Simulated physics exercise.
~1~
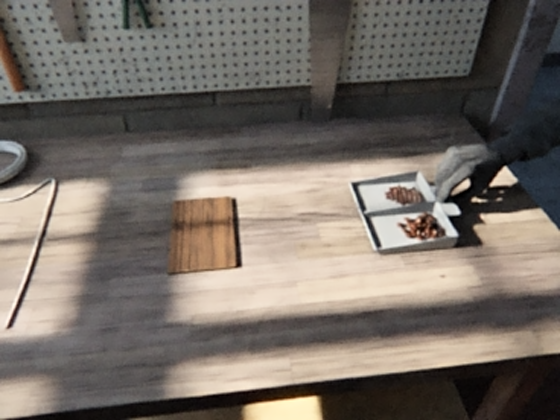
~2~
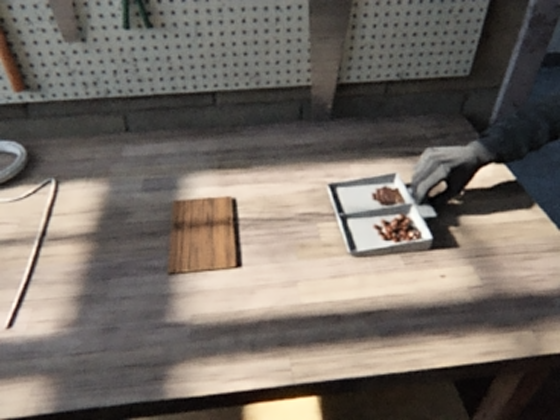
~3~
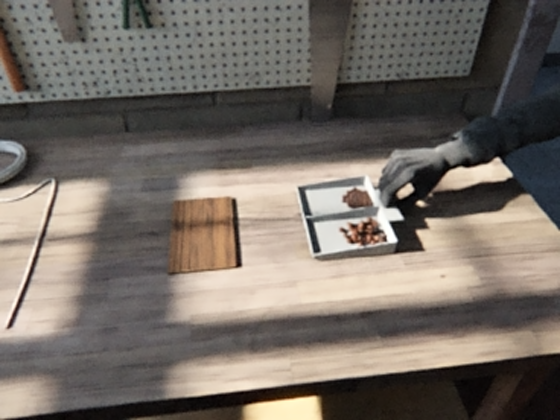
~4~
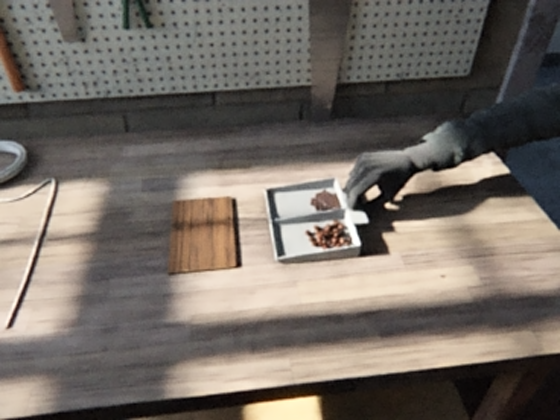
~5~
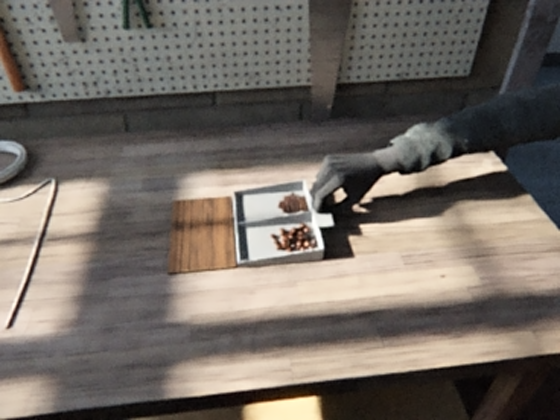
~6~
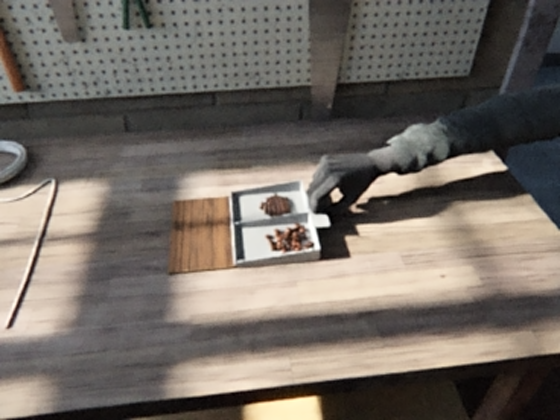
The clip shows a gloved hand sliding a shallow, divided light-coloured tray holding two batches of small brown pieces leftward across a sunlit wooden workbench. The tray reaches a flat wooden board and stops against it, with both batches still inside their own sections and the hand beside it.
